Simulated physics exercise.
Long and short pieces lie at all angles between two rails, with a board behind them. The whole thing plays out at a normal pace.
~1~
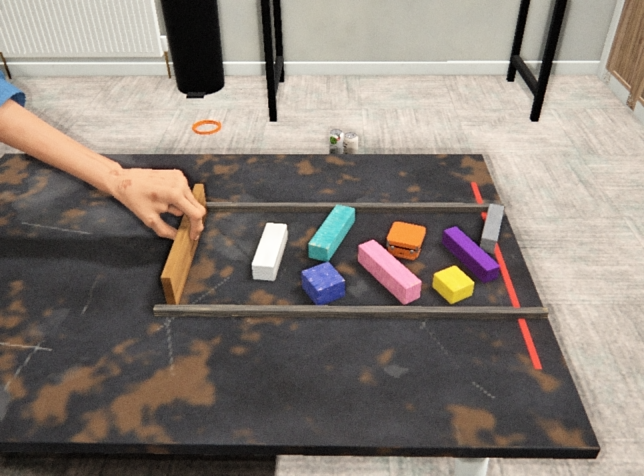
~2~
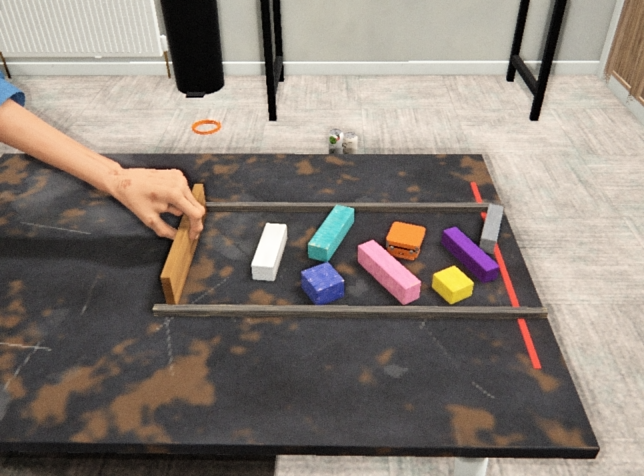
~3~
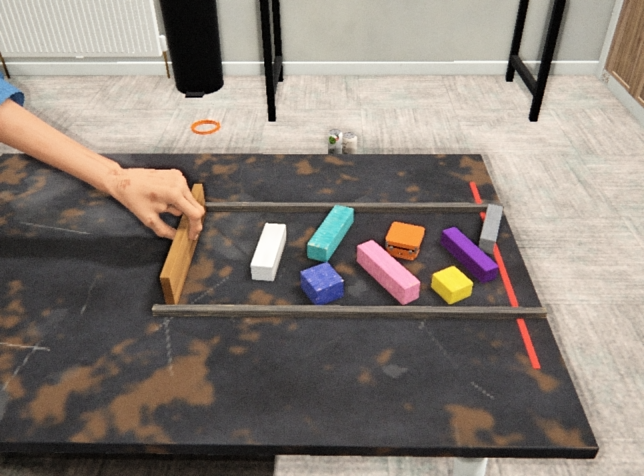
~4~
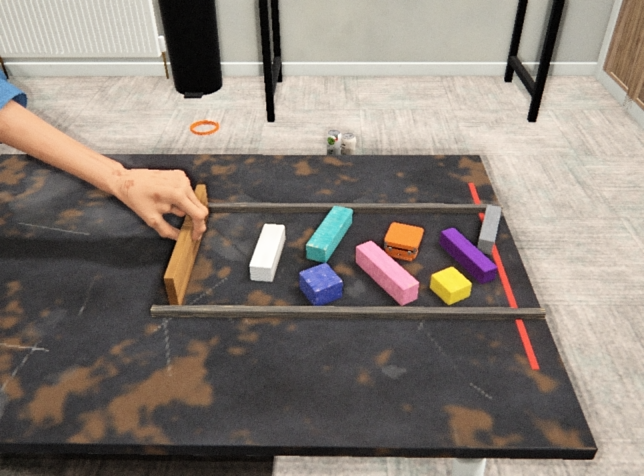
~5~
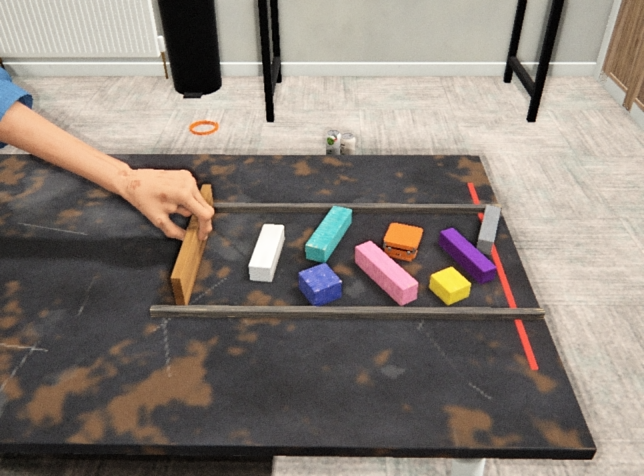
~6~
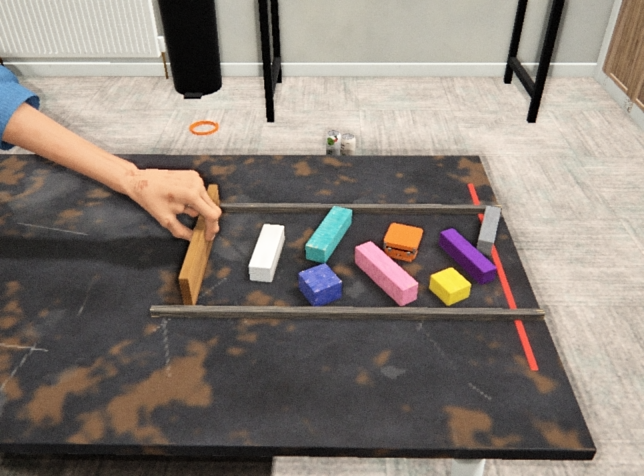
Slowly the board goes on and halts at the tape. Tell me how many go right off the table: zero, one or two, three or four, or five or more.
Five or more go right off.
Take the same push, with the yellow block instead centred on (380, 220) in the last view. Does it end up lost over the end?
From that start it falls away.
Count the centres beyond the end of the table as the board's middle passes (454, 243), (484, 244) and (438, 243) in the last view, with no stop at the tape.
In order of the places given, that's 2, 5 and 1.
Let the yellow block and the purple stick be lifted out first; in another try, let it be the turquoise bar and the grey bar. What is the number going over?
First 4, then 4.
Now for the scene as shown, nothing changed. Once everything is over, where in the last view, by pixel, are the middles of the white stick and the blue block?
Middles: Around (508, 253) and around (530, 293).
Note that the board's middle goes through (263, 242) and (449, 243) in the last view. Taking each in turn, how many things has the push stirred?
Counts: 1 and 8.
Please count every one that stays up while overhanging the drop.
In total, 1 of them.
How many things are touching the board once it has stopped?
Contact count: 2.
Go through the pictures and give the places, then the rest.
Grey bar (492, 228); purple stick (469, 254); yellow block (453, 285); board (187, 241); tape (500, 258), in the first picture.
Purple stick (469, 254); orange case (405, 242), in the second picture.
Yellow block (452, 285); turquoise bar (331, 233), in the third picture.
Grey bar (489, 229); blue block (321, 285), in the fourth picture.
Purple stick (466, 255); pink bar (385, 272), in the fifth picture.
Grey bar (489, 230); purple stick (466, 256); yellow block (450, 286); board (202, 242); tape (496, 259), in the sixth picture.
Soon after, none off yet; grey bar at rest near (489, 230); purple stick at rest near (466, 256); yellow block at rest near (450, 286).
Then, none off yet; grey bar at rest near (489, 230); purple stick moving near (471, 256); yellow block moving near (456, 287).
Further on, one off so far; grey bar on its side near (528, 272); purple stick tipped a little near (531, 260); yellow block moved well along near (532, 296).
At rest, the number that fall off is five or more; fallen, turquoise bar, pink bar, orange case, yellow block, purple stick and grey bar.
